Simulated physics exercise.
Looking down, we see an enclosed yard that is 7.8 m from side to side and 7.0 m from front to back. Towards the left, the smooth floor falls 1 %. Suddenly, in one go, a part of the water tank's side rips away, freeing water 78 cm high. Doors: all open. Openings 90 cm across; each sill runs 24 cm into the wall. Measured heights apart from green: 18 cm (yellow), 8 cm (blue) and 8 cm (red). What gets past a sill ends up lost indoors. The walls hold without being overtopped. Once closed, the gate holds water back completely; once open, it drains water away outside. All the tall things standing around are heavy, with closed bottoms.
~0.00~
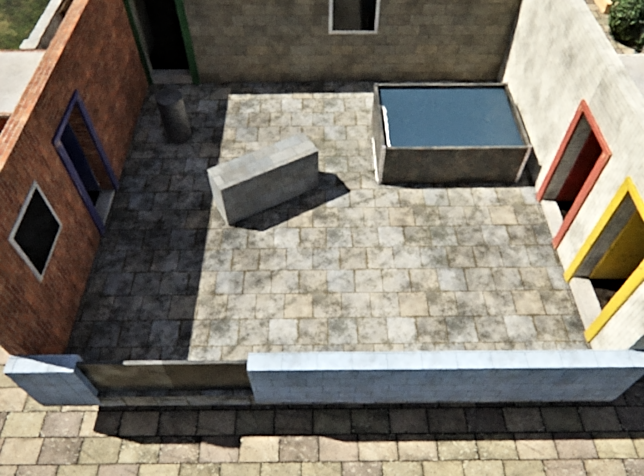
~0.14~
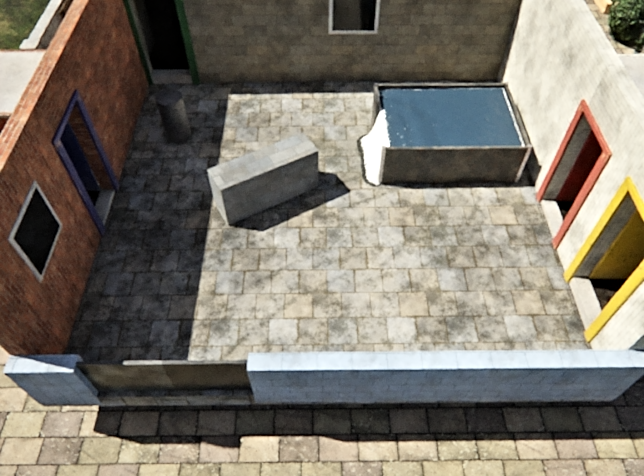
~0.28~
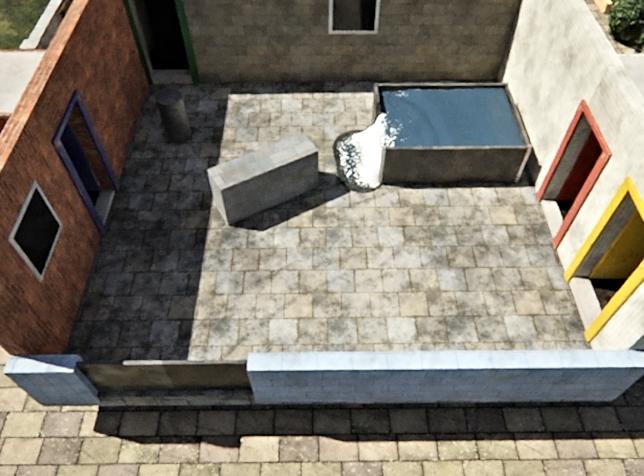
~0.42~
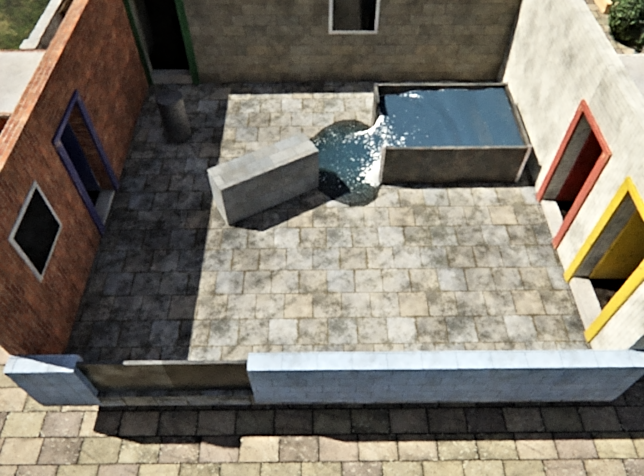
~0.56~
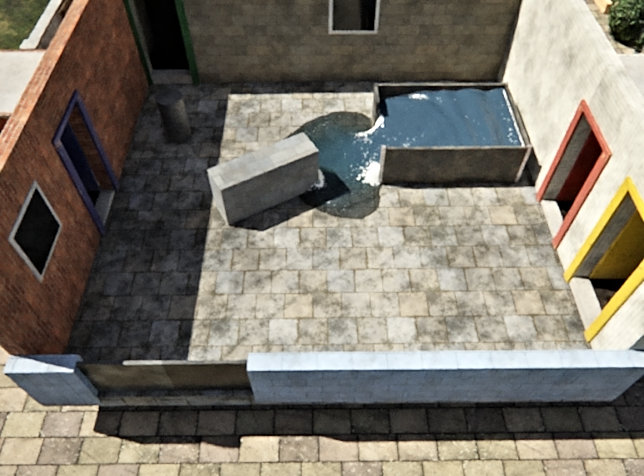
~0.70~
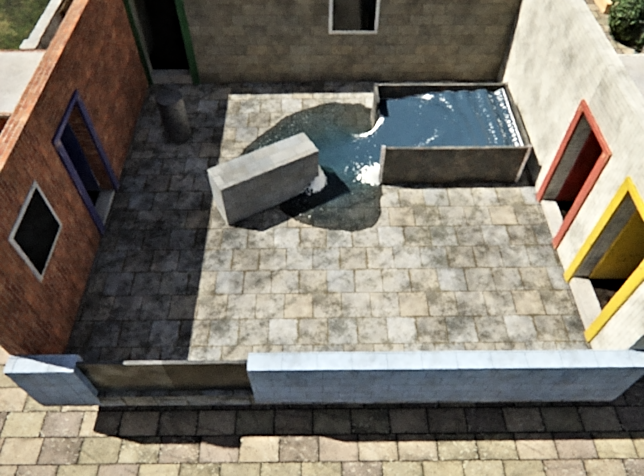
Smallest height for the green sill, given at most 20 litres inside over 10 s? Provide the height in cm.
About 31 cm.
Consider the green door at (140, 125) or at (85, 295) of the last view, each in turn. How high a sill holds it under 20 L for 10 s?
About 19 and 14.5 cm.
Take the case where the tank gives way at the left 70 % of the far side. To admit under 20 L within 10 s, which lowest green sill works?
Required height: Approx. 19 cm.
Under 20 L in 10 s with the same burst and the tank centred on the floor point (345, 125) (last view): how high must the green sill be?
Near 35 cm.
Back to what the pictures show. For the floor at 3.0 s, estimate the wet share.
The wet part is about 60 per cent.
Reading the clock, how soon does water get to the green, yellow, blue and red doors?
Green 2.0 s, yellow 7.0 s, blue 1.8 s, red not within the 10 s.
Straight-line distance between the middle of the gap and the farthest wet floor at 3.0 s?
The front sits around 6.6 m out.
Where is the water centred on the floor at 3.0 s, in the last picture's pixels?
Near (316, 167).
After 1.4 s water covers 30 % of the floor, deepest (51 cm) near (319, 179); it has not reached the green door.
After 3.0 s water covers 60 % of the floor, deepest (43 cm) near (148, 88); 31 cm at the green door, 26 litres in over its 21 cm sill.
After 10.0 s water covers 95 % of the floor, deepest (14 cm) near (87, 286); 9 cm at the green door, 80 litres in over its 21 cm sill.
At the green door as built, the water arrived by 2.1 s and peaked near 34 cm at 3.2 s.
With a sill of 27 cm, 36 litres would have come in within the 10 s; with 36.5 cm, 6 litres. So under 20 litres takes about 31 cm.
